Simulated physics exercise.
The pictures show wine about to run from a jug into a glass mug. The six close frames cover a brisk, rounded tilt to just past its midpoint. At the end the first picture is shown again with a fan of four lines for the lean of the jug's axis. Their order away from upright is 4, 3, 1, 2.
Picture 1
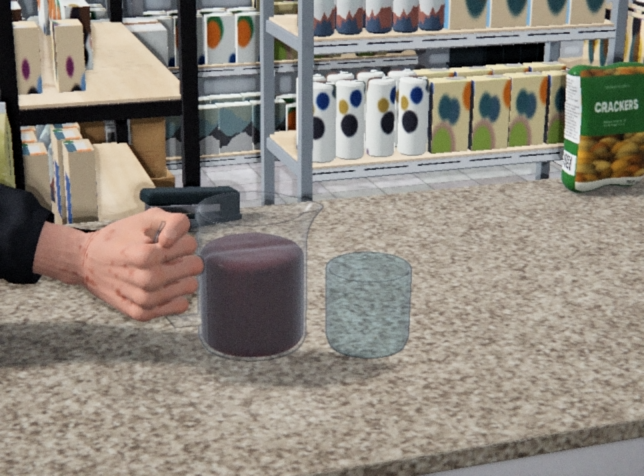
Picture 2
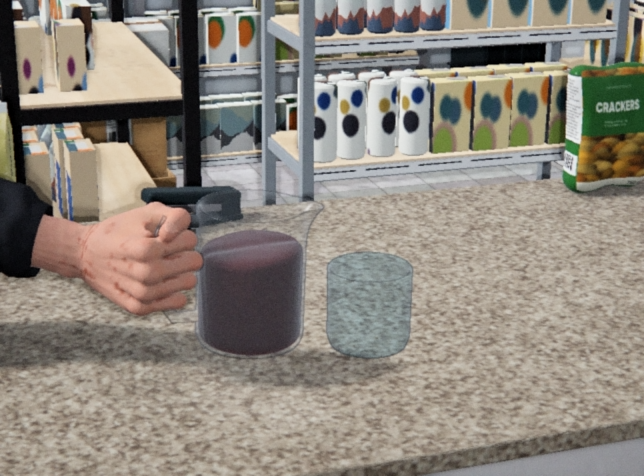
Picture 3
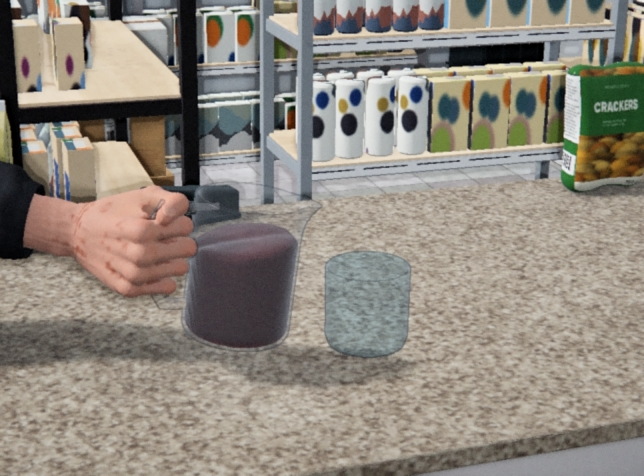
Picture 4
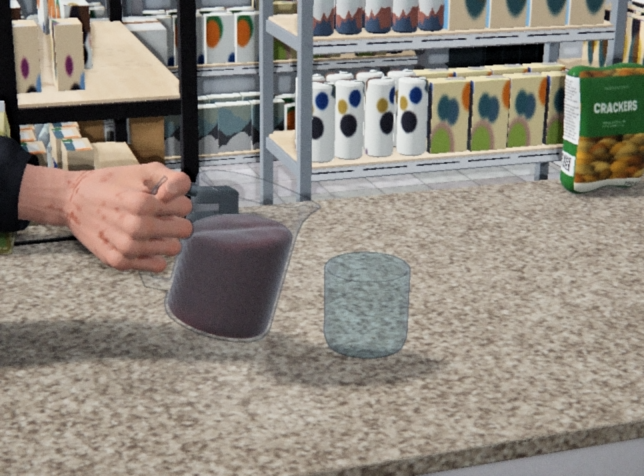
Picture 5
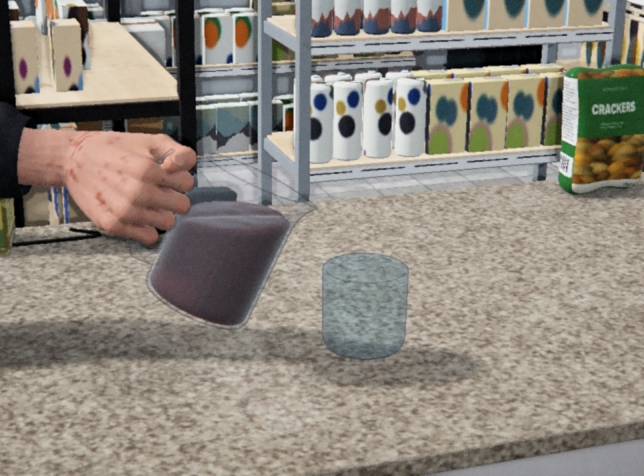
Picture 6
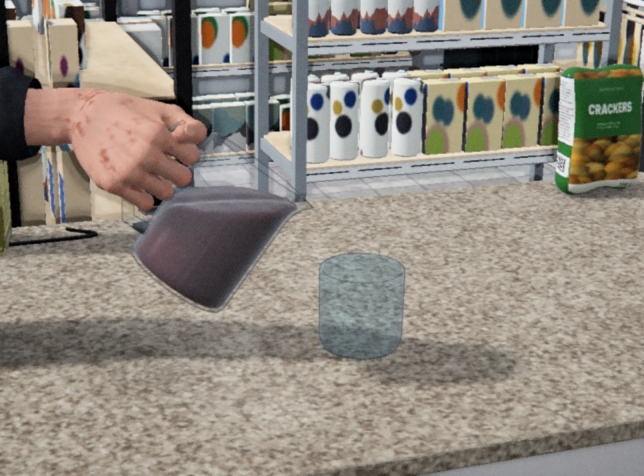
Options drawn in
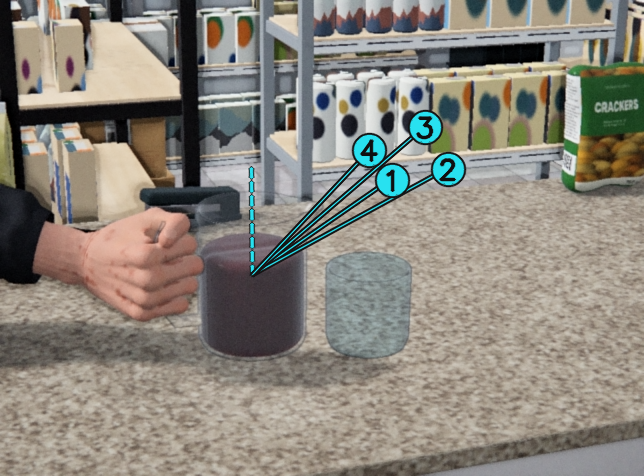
The video shows a hand lifting a clear jug of dark red wine from a speckled counter beside an empty glass mug, then steadily tilting the jug rightward, with store shelves and a green crackers bag behind.
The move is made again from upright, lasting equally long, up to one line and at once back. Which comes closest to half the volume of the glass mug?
1 is best.
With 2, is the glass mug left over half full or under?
Over.
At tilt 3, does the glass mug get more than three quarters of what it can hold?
No, it does not.
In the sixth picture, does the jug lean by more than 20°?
Yes, it does.
In cyan, 1 at (377, 188); 2 at (433, 175); 3 at (411, 137); 4 at (357, 163).
If 1 is chosen, the glass mug ends with about 47 % of what it can hold.
If 2 is chosen, the glass mug ends with about 72 % of what it can hold.
If 3 is chosen, the glass mug ends with about 28 % of what it can hold.
If 4 is chosen, the glass mug ends with about 14 % of what it can hold.
